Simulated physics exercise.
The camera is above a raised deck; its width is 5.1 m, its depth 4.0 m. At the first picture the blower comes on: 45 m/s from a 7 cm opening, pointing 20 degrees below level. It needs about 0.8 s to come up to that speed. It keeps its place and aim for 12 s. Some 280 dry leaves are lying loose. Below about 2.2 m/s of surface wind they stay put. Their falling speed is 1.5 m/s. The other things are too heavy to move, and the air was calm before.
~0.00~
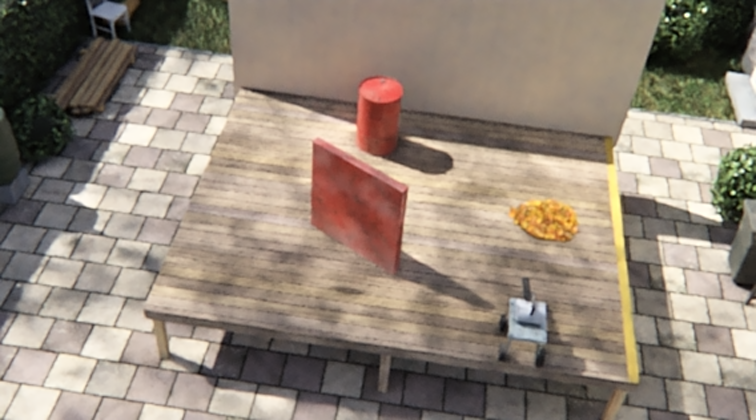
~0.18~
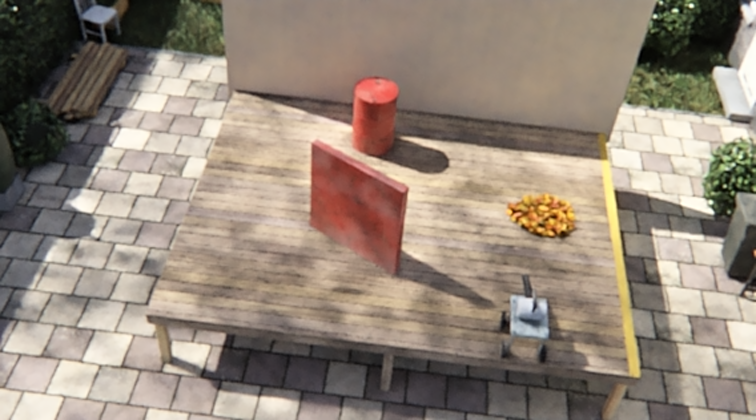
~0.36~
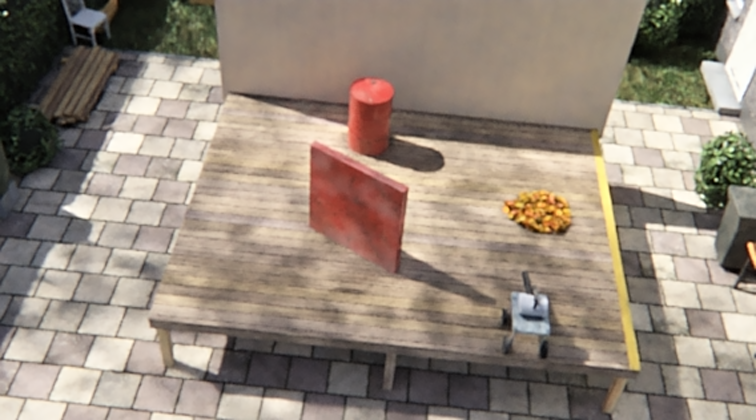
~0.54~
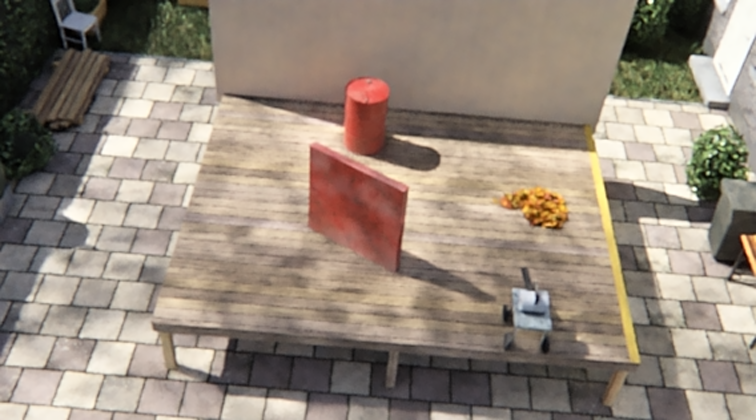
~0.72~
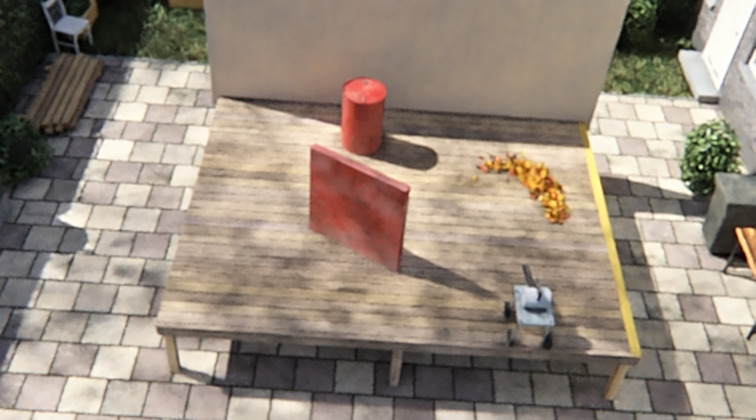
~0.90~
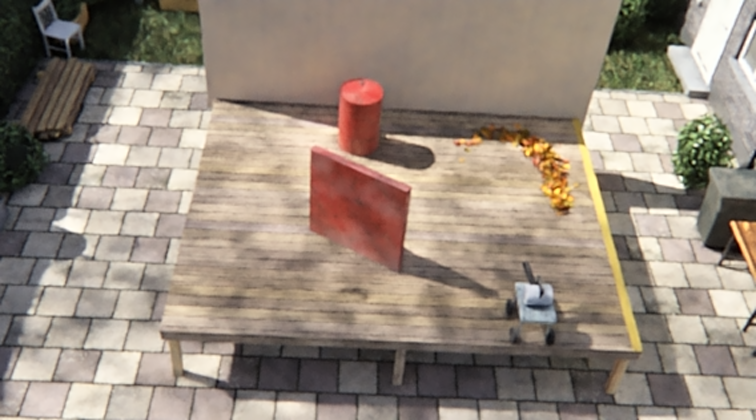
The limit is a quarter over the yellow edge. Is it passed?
More than a quarter over the yellow edge: Yes.
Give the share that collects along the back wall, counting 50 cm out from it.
Near 20 %.
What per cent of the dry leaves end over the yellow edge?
Some 80 per cent.
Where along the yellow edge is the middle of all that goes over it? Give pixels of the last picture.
At about (583, 134).
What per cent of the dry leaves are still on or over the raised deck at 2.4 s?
Some 50 per cent.
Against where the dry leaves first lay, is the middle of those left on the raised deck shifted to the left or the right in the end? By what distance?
Towards the left, some 0.2 m.
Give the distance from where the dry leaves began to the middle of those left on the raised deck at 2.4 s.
Roughly 1.8 m.
After 2.4 s, 78 % are on the move or not yet settled, 50 % are over the yellow edge; the middle of those still in play is near (536, 114).
After 3.8 s, 40 % are on the move or not yet settled, 60 % are over the yellow edge; the middle of those still in play is near (531, 117).
After 6.6 s, 32 % are on the move or not yet settled, 68 % are over the yellow edge; the middle of those still in play is near (528, 115).
After 12.0 s, at the end, 81 % are over the yellow edge; the middle of those still in play is near (499, 113).
